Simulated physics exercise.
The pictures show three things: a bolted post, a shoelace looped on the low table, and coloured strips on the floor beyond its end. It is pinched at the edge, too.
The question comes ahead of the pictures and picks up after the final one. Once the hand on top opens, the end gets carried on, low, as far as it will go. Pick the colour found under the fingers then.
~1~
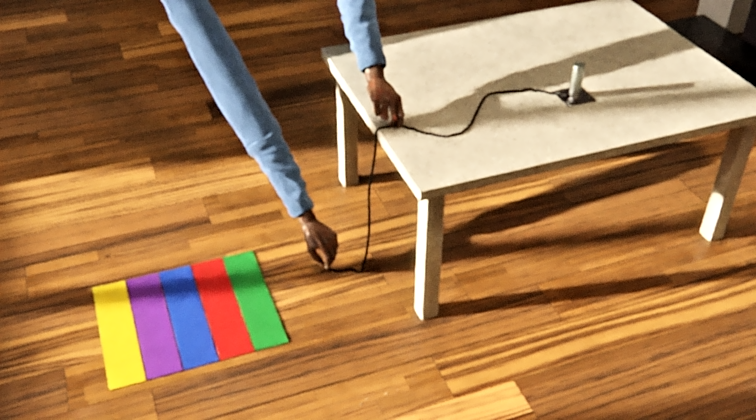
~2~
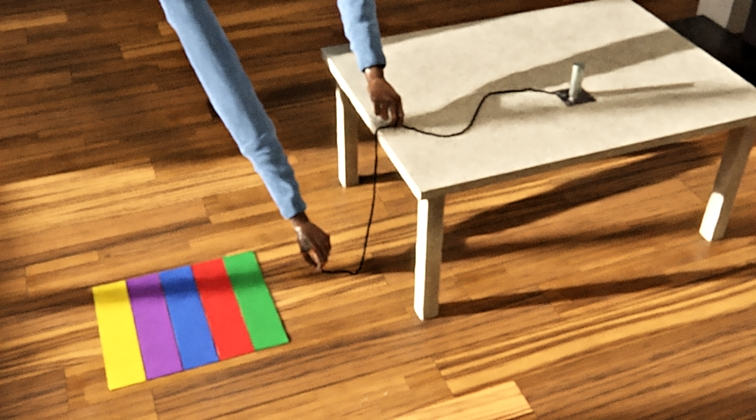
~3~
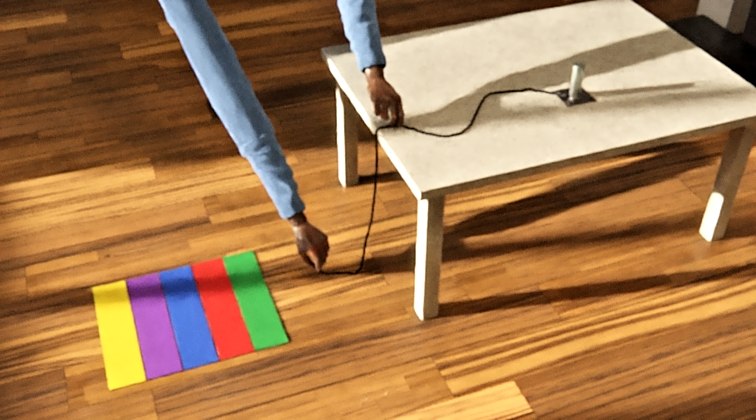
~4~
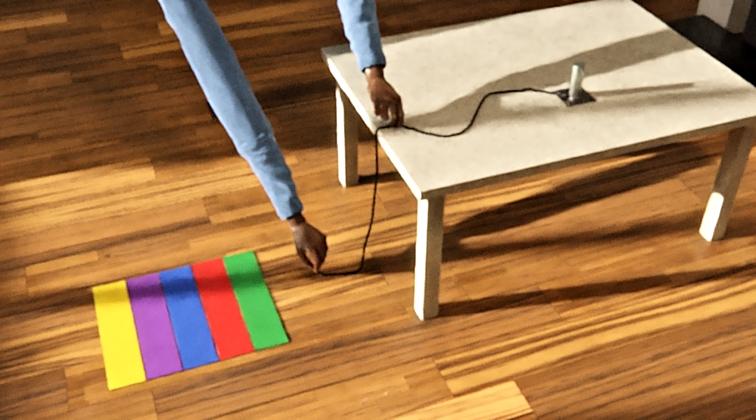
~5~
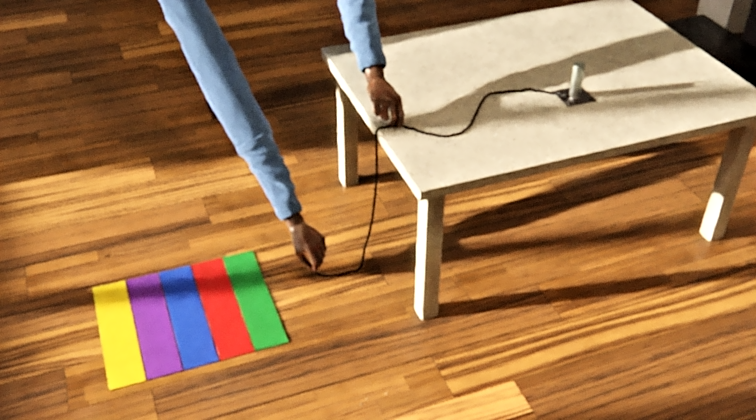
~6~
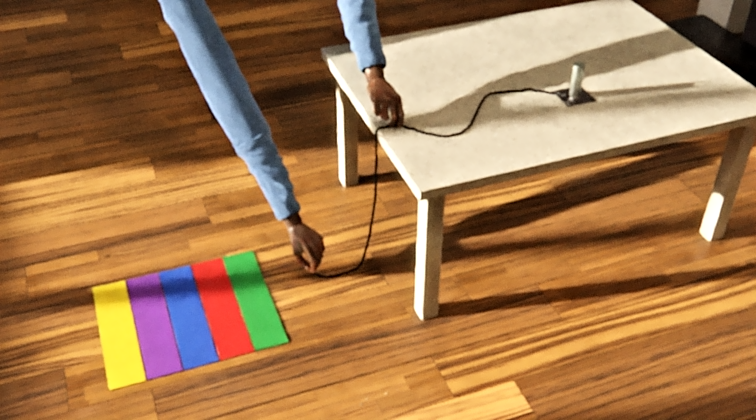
Purple is under them.
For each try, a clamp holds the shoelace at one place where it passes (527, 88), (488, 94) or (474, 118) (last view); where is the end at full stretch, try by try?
First try near (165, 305), second near (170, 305), third near (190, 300).
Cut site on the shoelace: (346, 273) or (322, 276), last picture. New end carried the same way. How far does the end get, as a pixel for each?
Case by case: (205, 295), then (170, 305).
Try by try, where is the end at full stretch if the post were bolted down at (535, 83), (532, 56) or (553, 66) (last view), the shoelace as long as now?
Going through the tries, you get (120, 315), then (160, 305), then (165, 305).
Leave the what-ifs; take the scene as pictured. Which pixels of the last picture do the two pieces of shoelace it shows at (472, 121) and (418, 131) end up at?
Roughly at (433, 122), and the other roughly at (367, 143).
A little later, end near (201, 296); over blue.
Next, end near (168, 304); over blue.
When it is tight, end near (148, 309); over purple. The end stops over the purple strip.
